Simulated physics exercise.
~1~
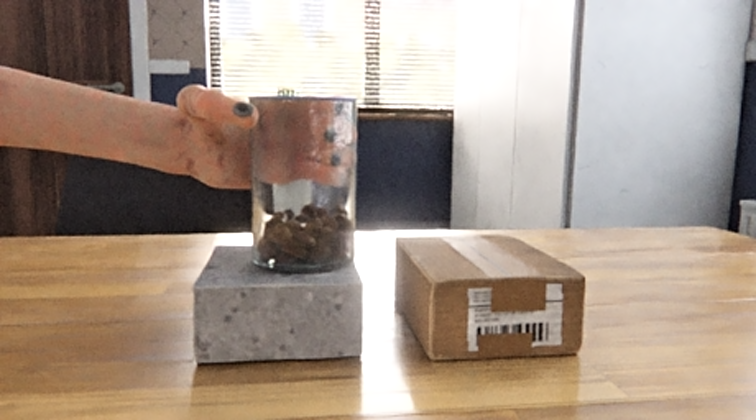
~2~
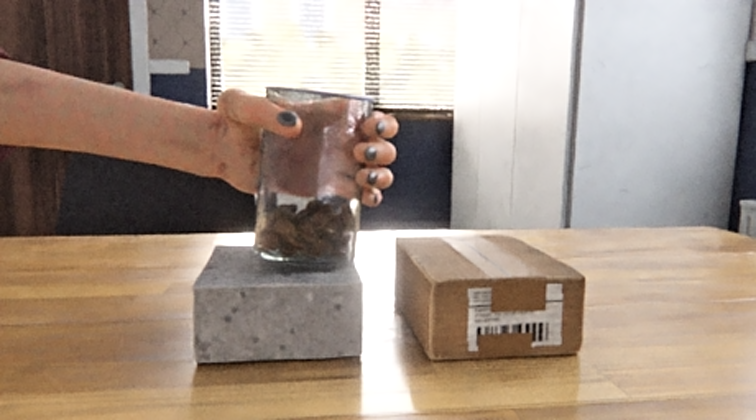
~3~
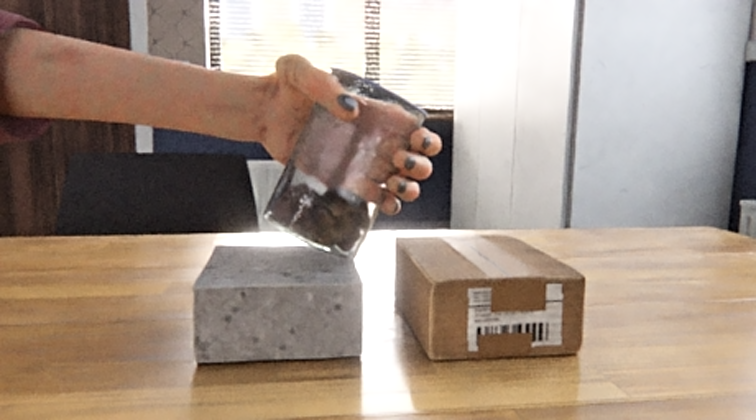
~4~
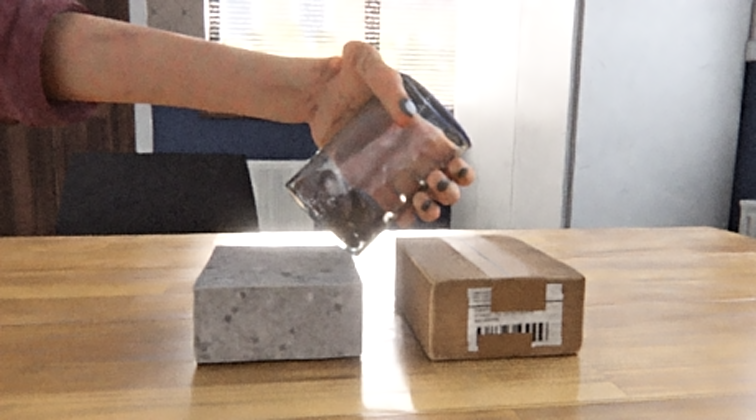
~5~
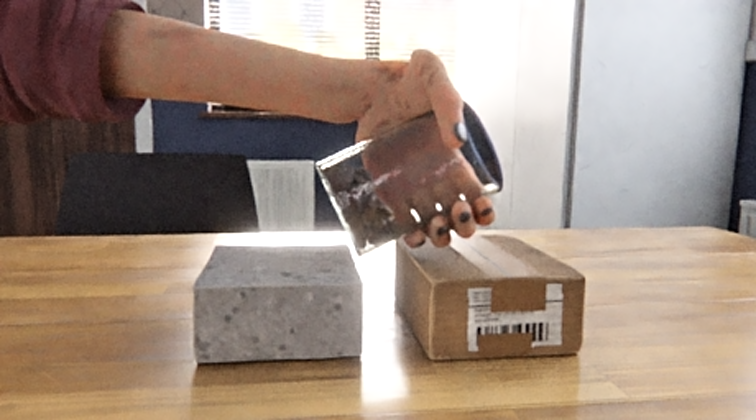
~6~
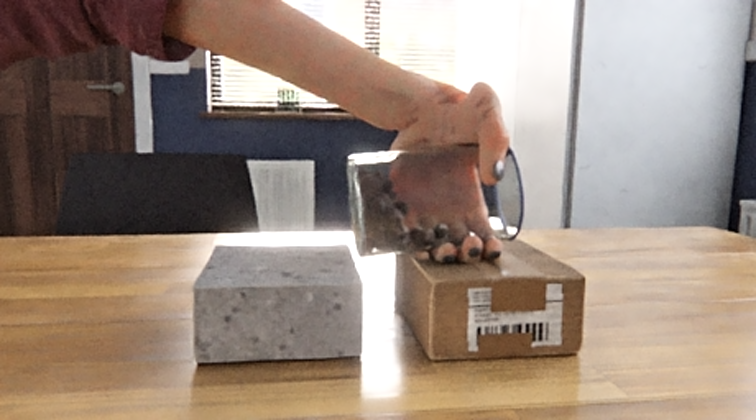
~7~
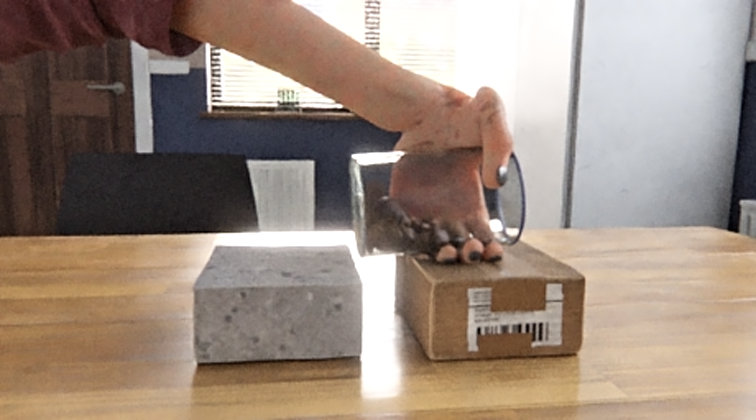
To begin with, a hand with dark nail polish holds a clear glass upright on a grey stone block, with small dark brown pieces heaped in the bottom and a cardboard box standing to the right. The hand lifts the glass slightly, then raises it further and leans its rim to the right. It carries the glass over toward the box, tipping it more steeply as the pieces stay near the base. The glass comes down nearly flat against the top of the box. It ends resting there on its side, still held, with everything inside.
